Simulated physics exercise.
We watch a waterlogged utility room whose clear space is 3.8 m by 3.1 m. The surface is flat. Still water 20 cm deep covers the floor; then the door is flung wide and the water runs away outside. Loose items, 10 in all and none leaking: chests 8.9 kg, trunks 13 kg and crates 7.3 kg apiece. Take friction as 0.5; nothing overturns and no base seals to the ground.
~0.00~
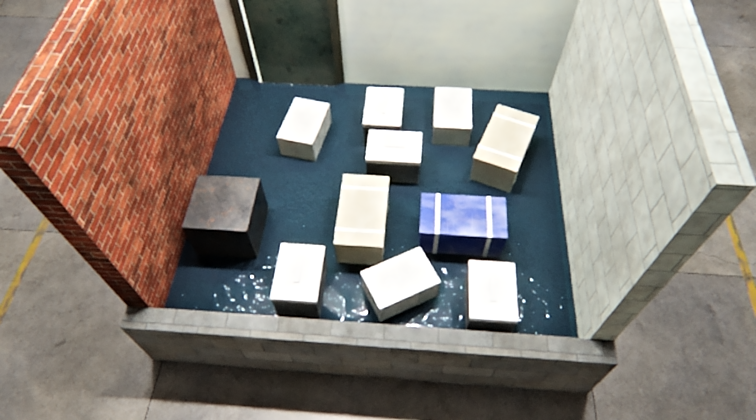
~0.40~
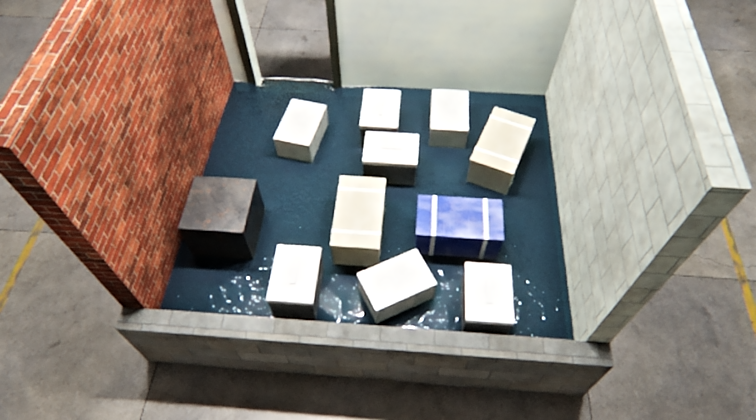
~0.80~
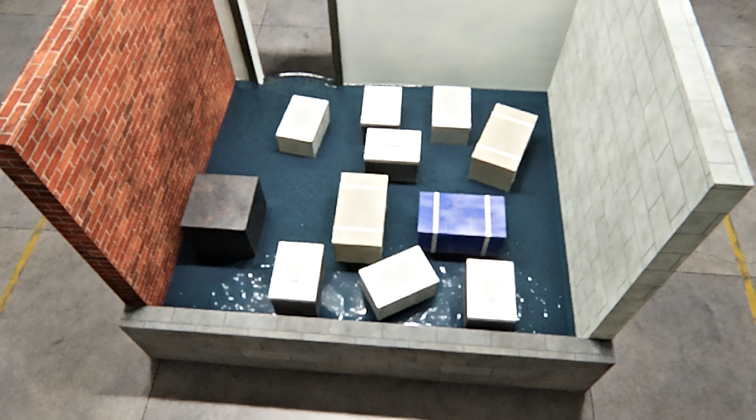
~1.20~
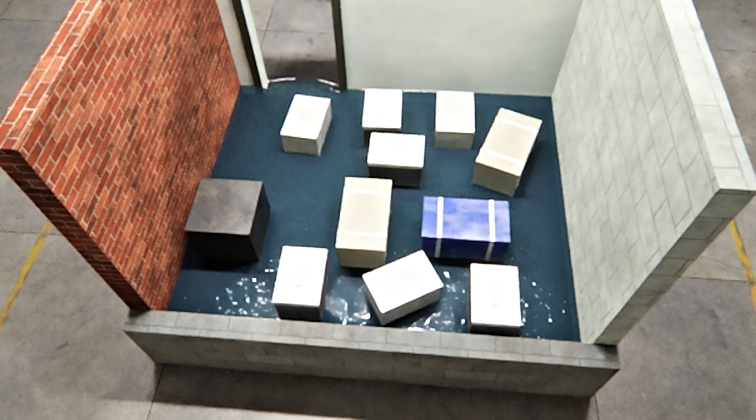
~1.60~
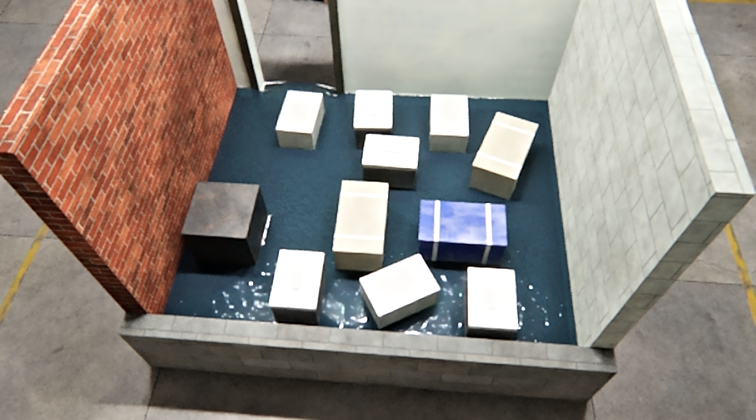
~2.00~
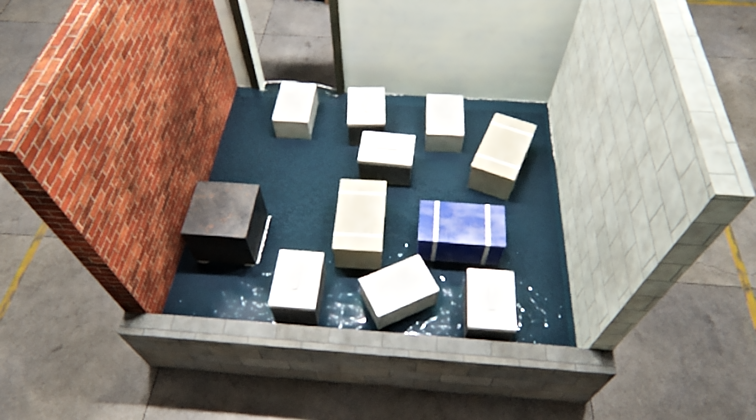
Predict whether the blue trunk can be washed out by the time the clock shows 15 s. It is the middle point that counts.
Blue trunk is kept in.
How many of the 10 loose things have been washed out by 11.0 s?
4 of them.
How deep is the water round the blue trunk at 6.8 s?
Roughly 15 cm.
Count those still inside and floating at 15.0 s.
5 of them.
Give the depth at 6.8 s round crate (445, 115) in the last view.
Roughly 13 cm.
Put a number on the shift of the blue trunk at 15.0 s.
Roughly 120 cm.
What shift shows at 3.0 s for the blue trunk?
Roughly 10 cm by then.
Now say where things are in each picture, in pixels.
In the first frame, the blue trunk at (463, 215) floats; about 2240 L in view; 0 of 10 have shifted.
In the second frame, the blue trunk at (460, 217), afloat; 20 cm deep round most things; 0 of 10 have shifted.
In the third frame, the blue trunk at (462, 214) floats; about 2180 L in view; 0 of 10 have shifted.
In the fourth frame, the blue trunk at (466, 219) floats; 20 cm deep round most things; 2 of 10 have shifted.
In the fifth frame, the blue trunk at (463, 222) floats; 20 cm deep round most things; 2 of 10 have shifted.
In the sixth frame, the blue trunk at (462, 223) floats; about 2070 L in view; 4 of 10 have shifted.
After 3.0 s the blue trunk is near (454, 216), 0.1 m from its start, afloat; 0 of 10 are out; 10 afloat.
After 6.8 s the blue trunk is near (433, 203), 0.4 m from its start, afloat; 2 of 10 are out; 8 afloat.
After 11.0 s the blue trunk is near (400, 178), 0.8 m from its start, afloat; 4 of 10 are out; 6 afloat.
After 15.0 s the blue trunk is near (380, 153), 1.2 m from its start, afloat; 5 of 10 are out; 5 afloat.
